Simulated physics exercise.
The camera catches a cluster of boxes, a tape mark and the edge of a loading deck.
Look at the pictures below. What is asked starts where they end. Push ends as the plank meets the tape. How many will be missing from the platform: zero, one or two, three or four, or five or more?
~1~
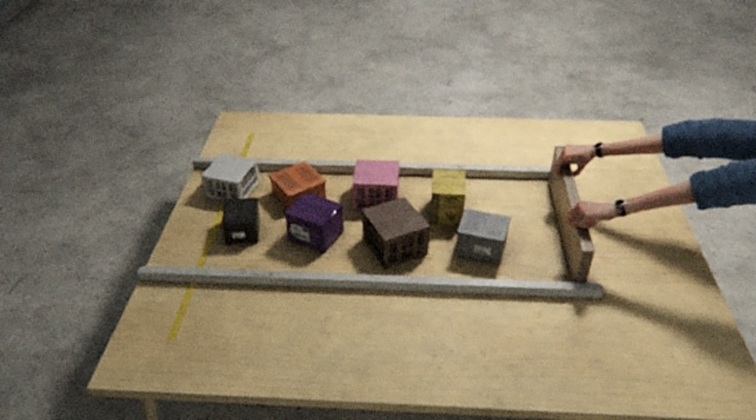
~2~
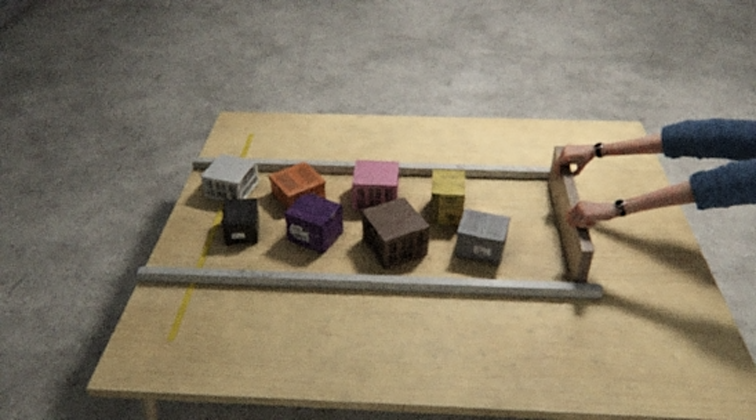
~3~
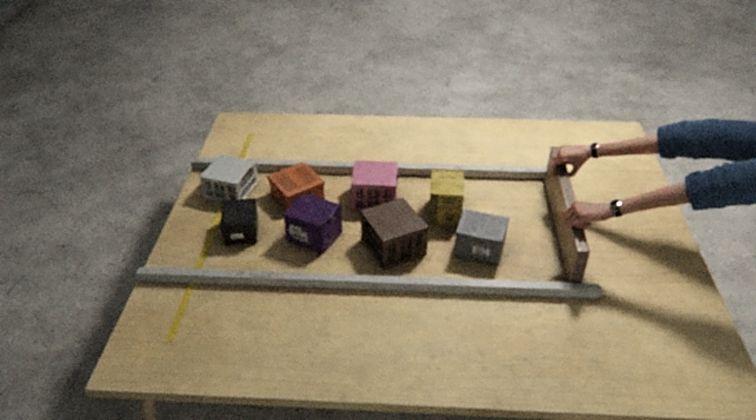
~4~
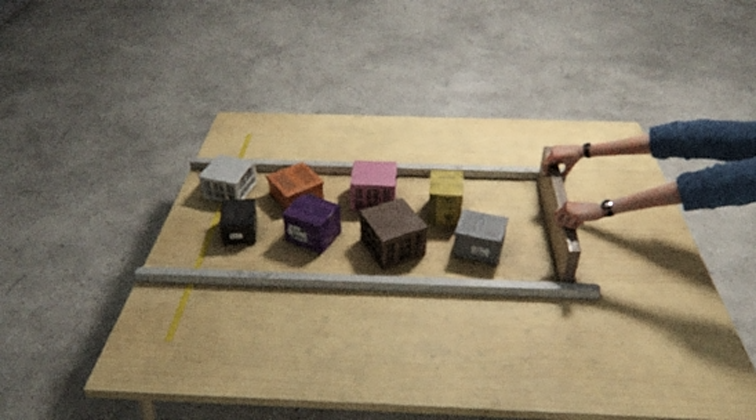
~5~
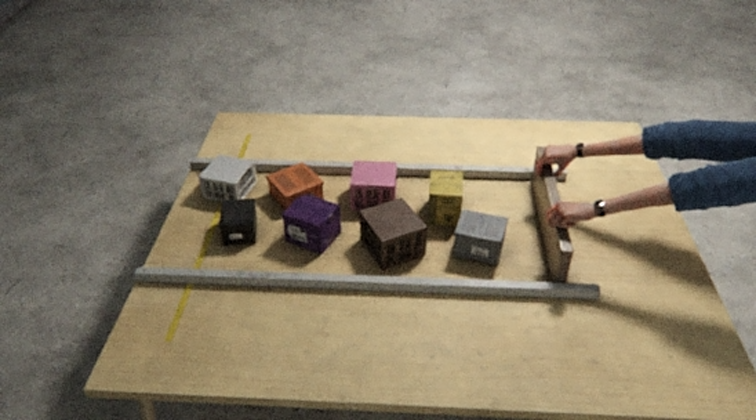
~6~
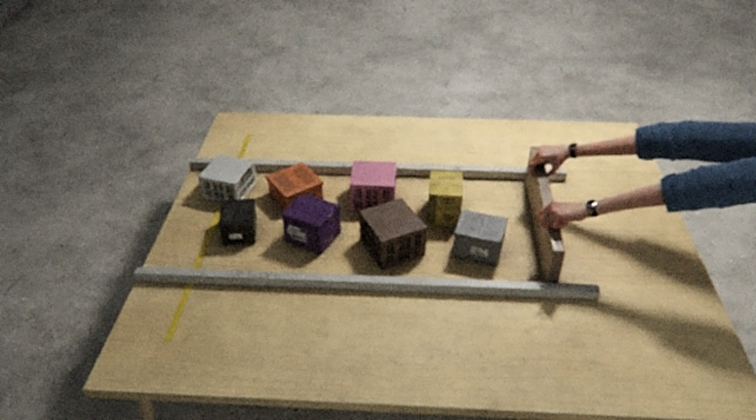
Honestly, the ones lost over the side add up to five and up.
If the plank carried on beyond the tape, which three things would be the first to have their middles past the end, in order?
Listed earliest first: Black tote, white crate, purple parcel.
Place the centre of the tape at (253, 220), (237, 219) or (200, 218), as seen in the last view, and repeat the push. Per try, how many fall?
You'd get 4, then 4, then 6.
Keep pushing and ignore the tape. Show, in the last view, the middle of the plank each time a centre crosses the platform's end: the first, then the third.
(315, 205) and (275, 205).
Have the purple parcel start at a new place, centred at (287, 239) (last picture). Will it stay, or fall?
Started there, the object drops over the edge.
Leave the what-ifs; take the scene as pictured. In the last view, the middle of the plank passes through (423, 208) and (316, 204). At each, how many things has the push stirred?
Tally: 5; 8.
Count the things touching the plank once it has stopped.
2 end up touching it.
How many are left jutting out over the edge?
Answer: 0.
Early on, none off yet; white crate at rest near (228, 179); black tote at rest near (239, 222); orange tote at rest near (295, 188).
A while later, none off yet; white crate travelled about its own width near (196, 175); black tote travelled well along near (169, 222); orange tote travelled about its own width near (234, 183).
Finally, the number that fall off is five or more; lost, brown crate, pink crate, purple parcel, orange tote, black tote and white crate.
